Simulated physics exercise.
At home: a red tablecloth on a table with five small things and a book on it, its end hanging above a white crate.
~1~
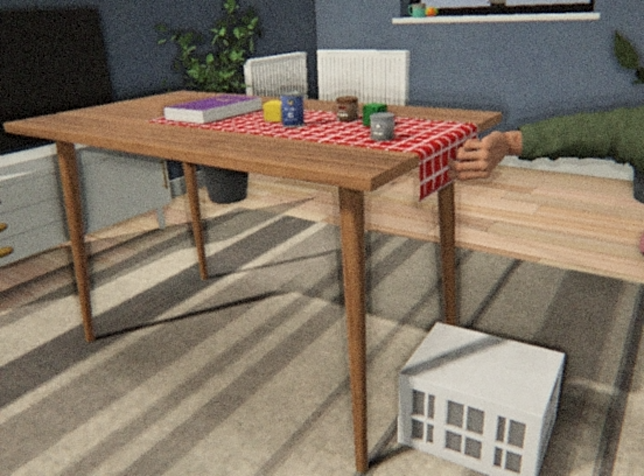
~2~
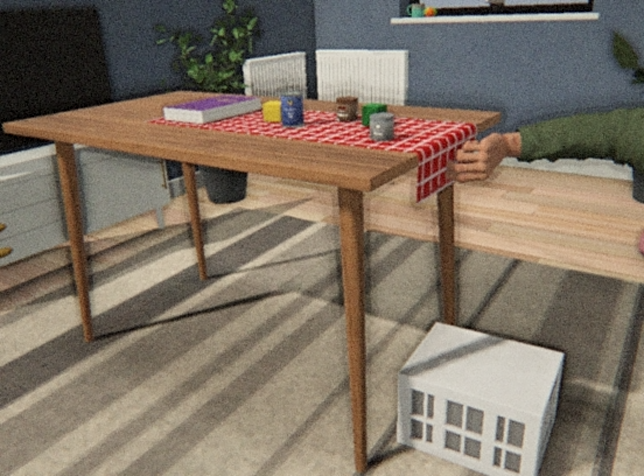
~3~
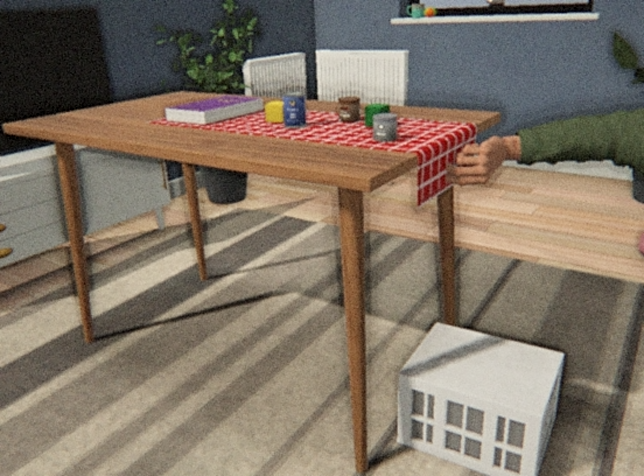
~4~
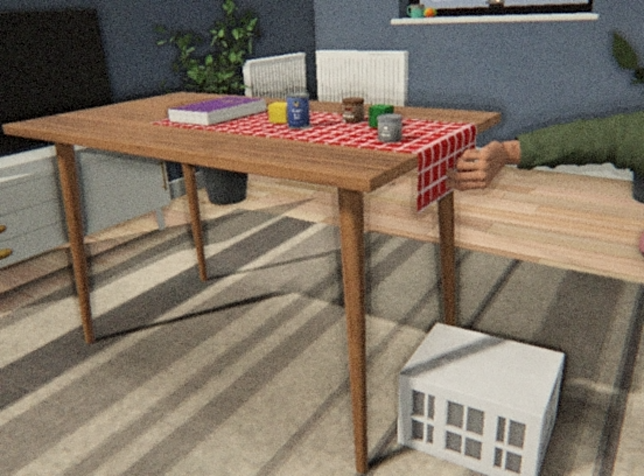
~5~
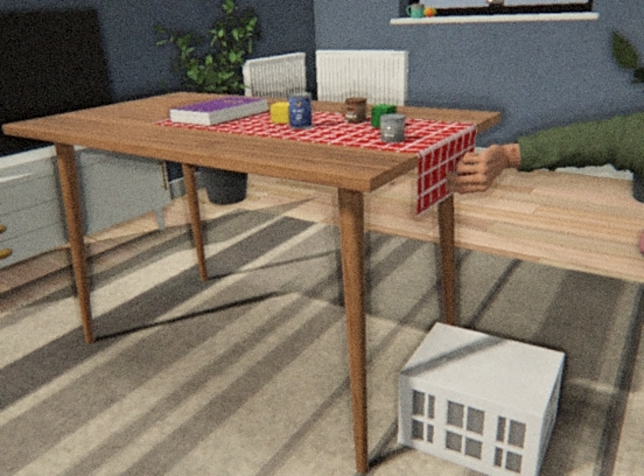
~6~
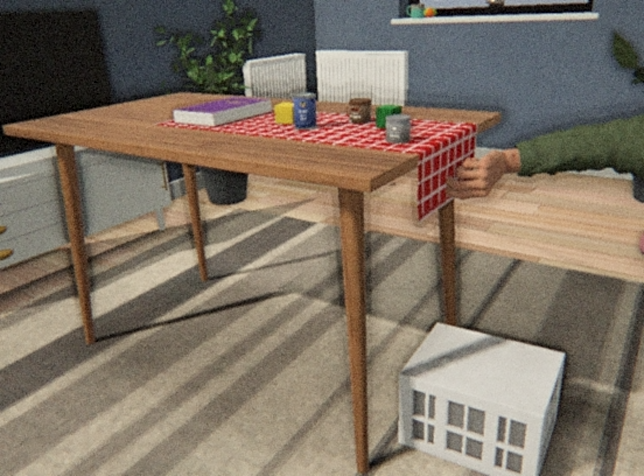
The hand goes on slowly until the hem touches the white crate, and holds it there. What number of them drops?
Over the edge go four.
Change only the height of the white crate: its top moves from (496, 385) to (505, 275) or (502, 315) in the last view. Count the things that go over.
In that case 1 and 2.
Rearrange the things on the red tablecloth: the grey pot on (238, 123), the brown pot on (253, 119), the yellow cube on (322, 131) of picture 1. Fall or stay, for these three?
The grey pot does not fall; the brown pot survives; the yellow cube drops off.
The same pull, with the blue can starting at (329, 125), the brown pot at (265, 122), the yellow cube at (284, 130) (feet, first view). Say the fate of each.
The blue can is carried off; the brown pot holds on; the yellow cube tumbles off.
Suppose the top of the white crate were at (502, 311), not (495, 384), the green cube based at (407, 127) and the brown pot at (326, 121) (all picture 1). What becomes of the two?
The green cube tumbles off; the brown pot keeps its place on top.
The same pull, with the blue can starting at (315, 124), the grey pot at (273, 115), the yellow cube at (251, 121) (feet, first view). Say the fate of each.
The blue can is carried off, the grey pot holds on, the yellow cube holds on.
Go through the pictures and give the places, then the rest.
Hem (418, 204); grey pot (382, 115); green cube (375, 105); brown pot (347, 98); blue can (292, 93); yellow cube (276, 102); top of the crate (495, 384), in the first frame.
Hem (416, 205); grey pot (382, 115), in the second frame.
Hem (418, 209); green cube (377, 105), in the third frame.
Hem (418, 214); brown pot (353, 99); top of the crate (495, 385), in the fourth frame.
Hem (416, 217); blue can (300, 94), in the fifth frame.
Hem (419, 223); grey pot (398, 117); green cube (389, 106); brown pot (360, 100); blue can (304, 95); yellow cube (287, 104), in the sixth frame.
Soon after, hem near (448, 299); grey pot and green cube gone.
After that, hem on the crate; grey pot, green cube, brown pot and blue can gone.
In the end, hem on the crate; grey pot, green cube, brown pot and blue can gone. The table loses four.
